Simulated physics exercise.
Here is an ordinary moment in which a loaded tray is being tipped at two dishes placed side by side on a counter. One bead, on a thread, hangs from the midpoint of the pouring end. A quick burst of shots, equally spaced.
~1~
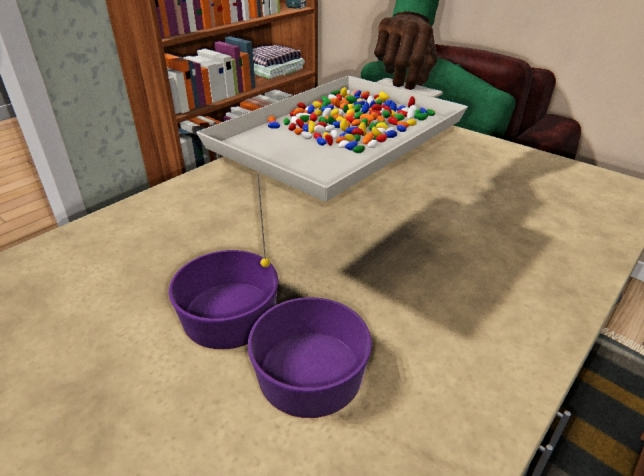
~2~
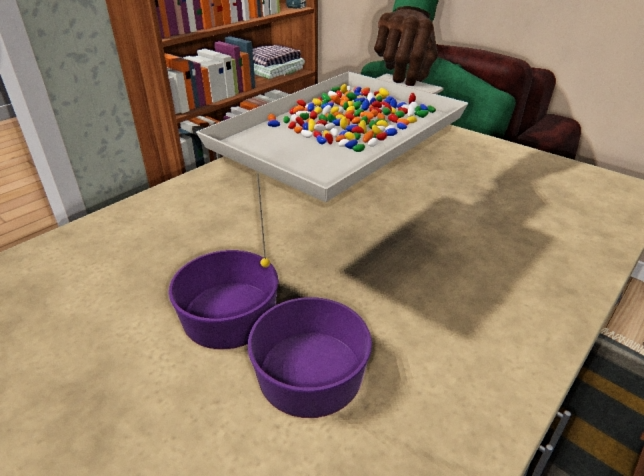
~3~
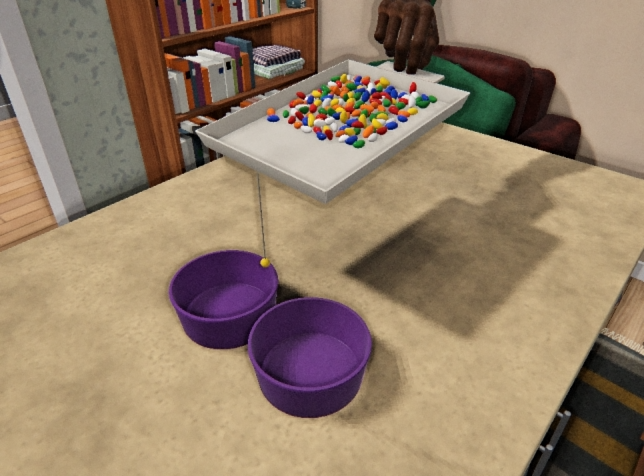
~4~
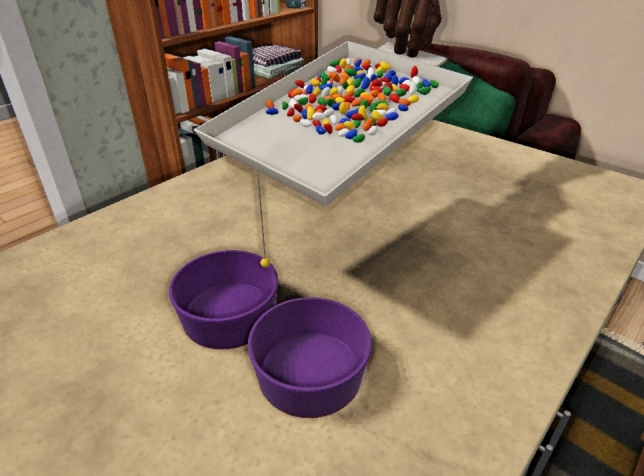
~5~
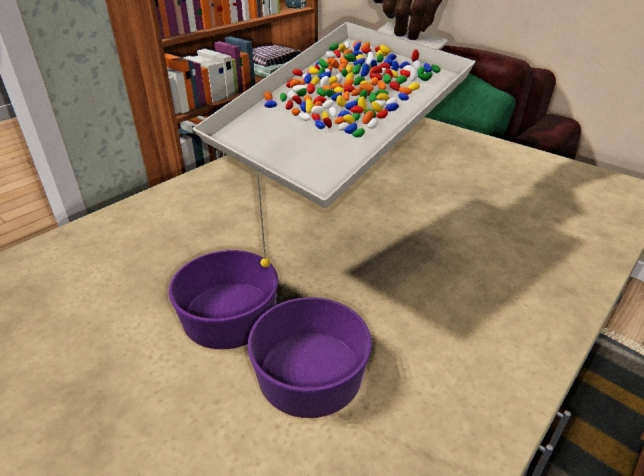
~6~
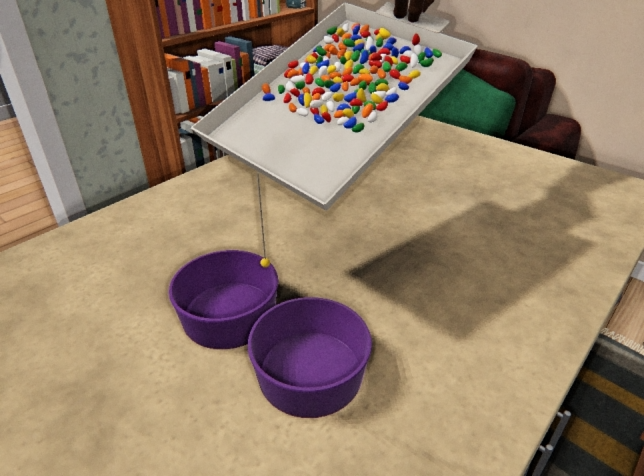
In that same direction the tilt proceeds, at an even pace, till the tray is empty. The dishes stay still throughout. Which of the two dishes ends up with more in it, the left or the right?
Greater load: Right.
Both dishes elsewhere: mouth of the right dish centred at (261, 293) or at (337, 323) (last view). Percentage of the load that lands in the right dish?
It would be near 50 per cent first and near 50 per cent second.
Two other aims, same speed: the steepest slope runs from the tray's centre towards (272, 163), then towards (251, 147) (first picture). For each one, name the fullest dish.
Case one: The dish to the left. Case two: The dish to the left.
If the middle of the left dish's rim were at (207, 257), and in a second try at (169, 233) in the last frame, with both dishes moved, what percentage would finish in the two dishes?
It comes to about 80 per cent the first time and about 20 per cent the second.
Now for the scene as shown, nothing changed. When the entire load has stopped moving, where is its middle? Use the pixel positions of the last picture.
Somewhere close to (290, 361) in the last picture.
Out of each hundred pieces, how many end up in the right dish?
About 60 per cent.
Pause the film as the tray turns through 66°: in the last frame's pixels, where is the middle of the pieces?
The load is centred about (296, 168).
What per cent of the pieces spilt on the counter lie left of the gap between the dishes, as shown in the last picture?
Around 70 per cent, I reckon.
Shortly afterwards, tray tipped steeply; the bulk on the tray; a little in the air.
Next, tray tipped past a quarter turn; near half on the tray; near a third in the right dish; a little in the left dish; a little outside both; a little in the air.
Some moments later, tray tipped past a quarter turn; near two thirds in the right dish; near a quarter in the left dish; a little outside both.
In the end, tray tipped past a quarter turn; near two thirds in the right dish; near a quarter in the left dish; a little outside both.
